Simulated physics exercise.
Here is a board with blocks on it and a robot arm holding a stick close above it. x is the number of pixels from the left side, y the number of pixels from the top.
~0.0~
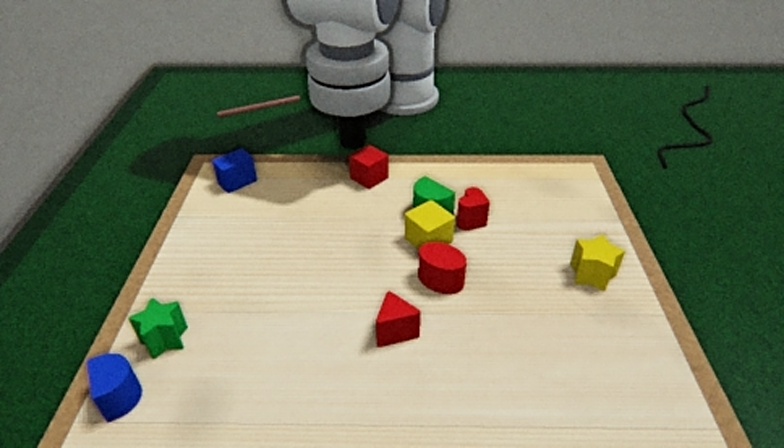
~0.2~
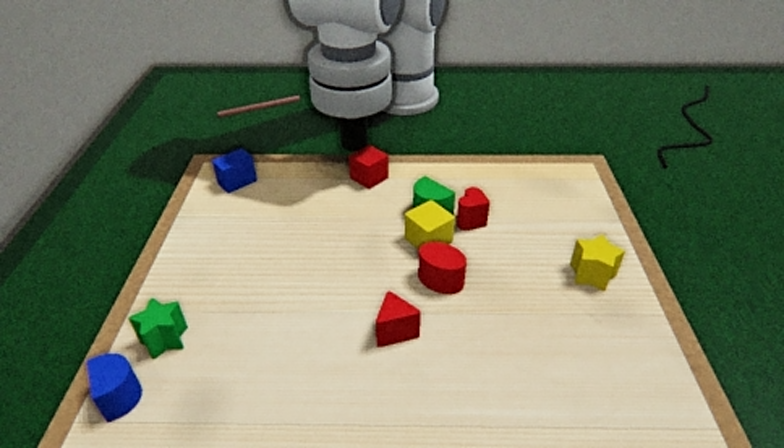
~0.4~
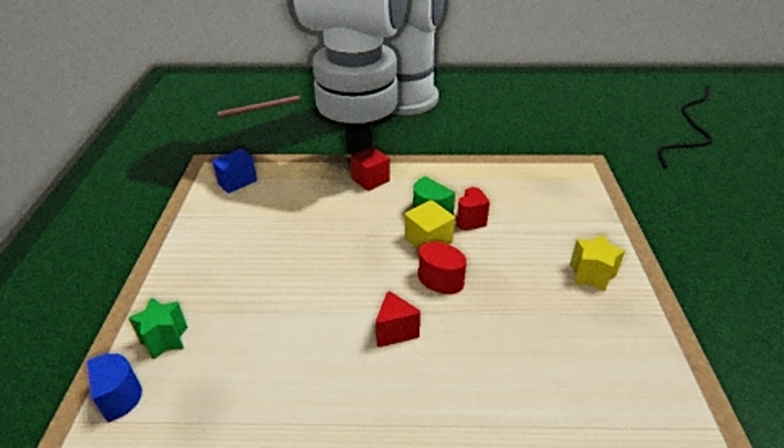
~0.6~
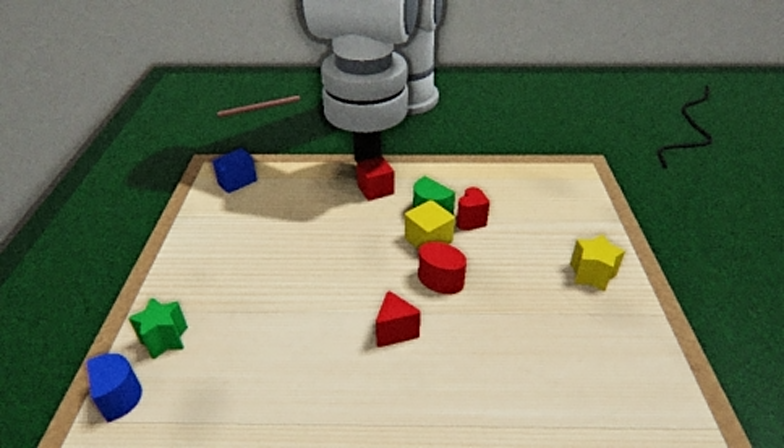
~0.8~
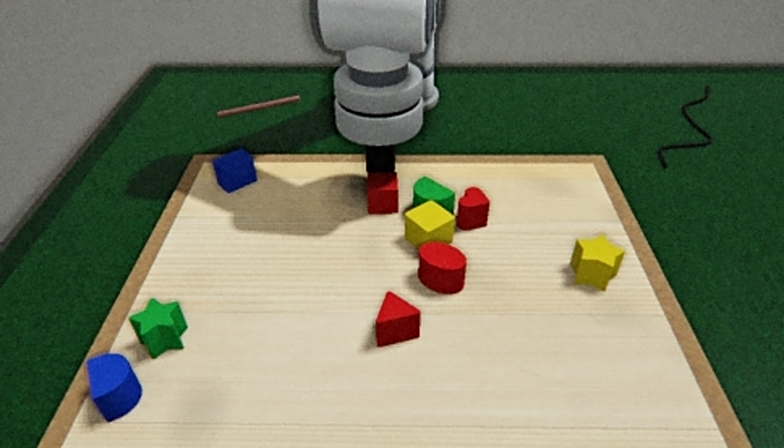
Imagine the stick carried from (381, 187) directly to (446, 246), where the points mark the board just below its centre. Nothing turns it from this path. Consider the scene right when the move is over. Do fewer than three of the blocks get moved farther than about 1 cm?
No - that is not the case.
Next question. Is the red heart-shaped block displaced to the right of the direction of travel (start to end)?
I believe not.
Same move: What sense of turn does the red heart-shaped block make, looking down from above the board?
Counterclockwise from above.
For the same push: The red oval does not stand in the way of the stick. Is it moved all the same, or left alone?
It shifts.
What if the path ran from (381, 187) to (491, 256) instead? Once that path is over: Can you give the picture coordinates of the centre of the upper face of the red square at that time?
The middle of its top is at (391, 197).
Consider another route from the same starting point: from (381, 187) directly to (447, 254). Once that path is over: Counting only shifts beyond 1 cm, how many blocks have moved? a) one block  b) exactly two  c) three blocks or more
I choose c.
The first path, step by step. One third of the way, stick at (401, 189); red square at (392, 200), turned 35° clockwise.
Two thirds of the way, stick at (424, 208); red square at (393, 208), turned 55° clockwise; yellow square at (434, 222); green half-round block at (461, 199), turned 45° anticlockwise; red heart-shaped block at (493, 200), turned 15° anticlockwise.
At the end, stick at (447, 229); red square at (393, 208), turned 55° clockwise; yellow square at (443, 245), turned 55° clockwise; green half-round block at (475, 204), turned 85° anticlockwise; red oval at (441, 272), turned 20° anticlockwise; red heart-shaped block at (505, 200), turned 35° anticlockwise.
